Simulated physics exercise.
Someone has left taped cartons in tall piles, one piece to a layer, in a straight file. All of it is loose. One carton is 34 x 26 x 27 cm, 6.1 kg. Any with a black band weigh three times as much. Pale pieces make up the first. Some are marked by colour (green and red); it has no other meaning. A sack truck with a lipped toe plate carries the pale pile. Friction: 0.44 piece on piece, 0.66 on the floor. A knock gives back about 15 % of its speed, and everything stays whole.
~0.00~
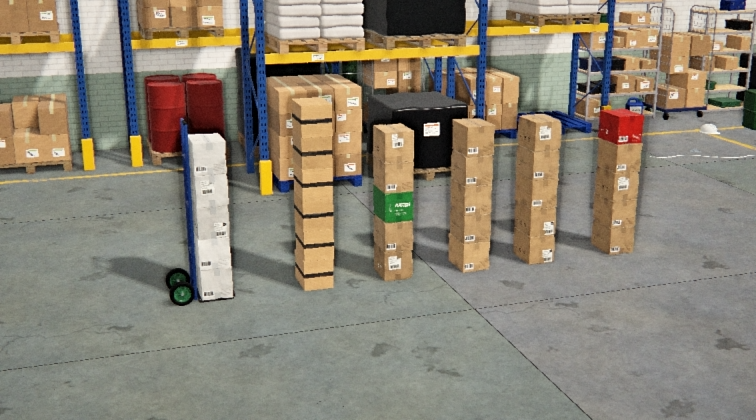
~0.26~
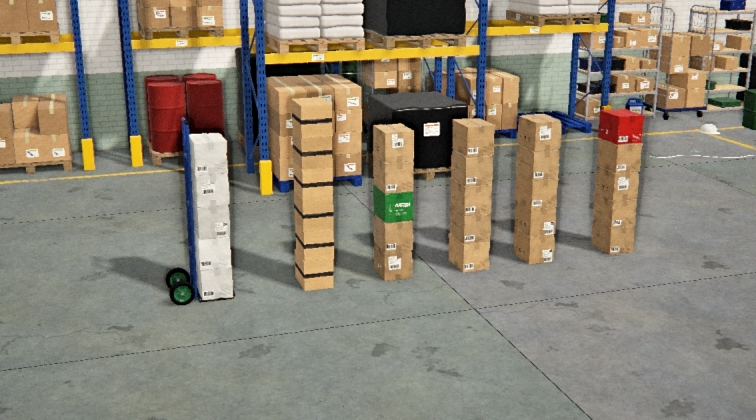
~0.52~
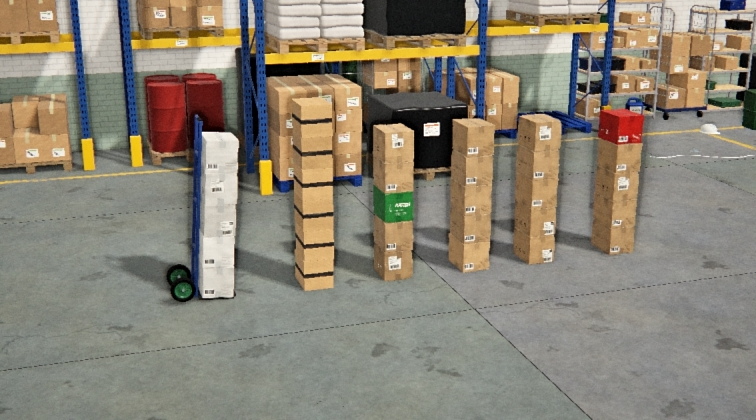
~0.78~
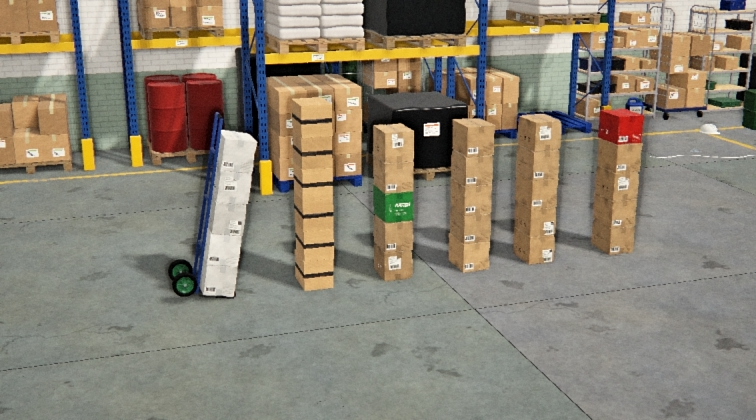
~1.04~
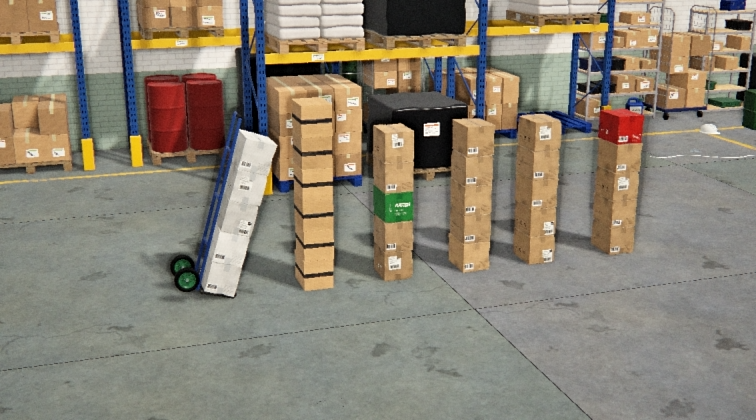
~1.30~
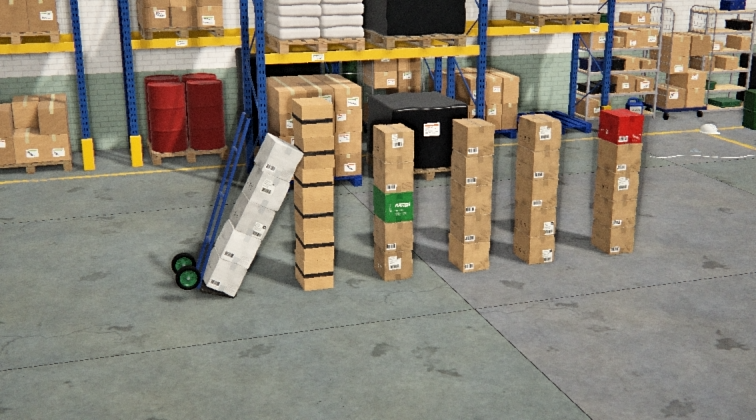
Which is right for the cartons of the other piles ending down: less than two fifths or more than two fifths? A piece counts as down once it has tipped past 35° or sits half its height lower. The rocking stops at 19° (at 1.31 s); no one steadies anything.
Ending down: Less than two fifths.
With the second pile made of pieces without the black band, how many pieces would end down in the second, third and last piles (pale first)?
In that case second 6, third 4, last 5.
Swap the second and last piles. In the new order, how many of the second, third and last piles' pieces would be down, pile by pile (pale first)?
In that case second 5, third 5, last 6.
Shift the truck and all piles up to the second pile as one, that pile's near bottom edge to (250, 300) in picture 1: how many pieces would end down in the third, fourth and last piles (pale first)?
In that case third 0, fourth 0, last 0.
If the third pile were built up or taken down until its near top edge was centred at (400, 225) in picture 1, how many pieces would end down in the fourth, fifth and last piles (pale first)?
Then fourth 0, fifth 0, last 0.
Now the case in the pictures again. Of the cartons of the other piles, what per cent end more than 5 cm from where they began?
0 per cent.
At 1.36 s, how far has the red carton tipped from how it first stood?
About 0°.
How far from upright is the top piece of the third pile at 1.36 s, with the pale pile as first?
It leans some 0°.
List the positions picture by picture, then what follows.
In the first picture (places mark the middle of the side facing us), truck frame (188, 161) 0° forward; green carton (399, 208); red carton (631, 130); the rest undisturbed.
In the second picture, truck frame (189, 161) 0° forward; red carton (631, 130).
In the third picture, truck frame (200, 158) 5° forward, top of the pale pile leaning 5°; green carton (399, 208); the rest undisturbed.
In the fourth picture, truck frame (216, 155) 11° forward, top of the pale pile leaning 11°; green carton (399, 208); the rest undisturbed.
In the fifth picture, truck frame (232, 153) 16° forward, top of the pale pile leaning 18°; green carton (399, 208); the rest undisturbed.
In the sixth picture, truck frame (239, 153) 19° forward, top of the pale pile leaning 28°; green carton (399, 208); red carton (631, 130); the rest undisturbed.
After 1.36 s, 0 of the pale pile down; none of the 26 other cartons down, 1 disturbed.
After 1.82 s, 0 of the pale pile down; none of the 26 other cartons down, 2 disturbed.
After 2.20 s, 0 of the pale pile down; none of the 26 other cartons down.
At rest (3.2 s), 0 of the pale pile down; none of the 26 other cartons down; red carton unmoved; green carton unmoved. That is 0 per cent. As the last picture would show them, middles, red carton near (621, 127), green carton near (393, 202).
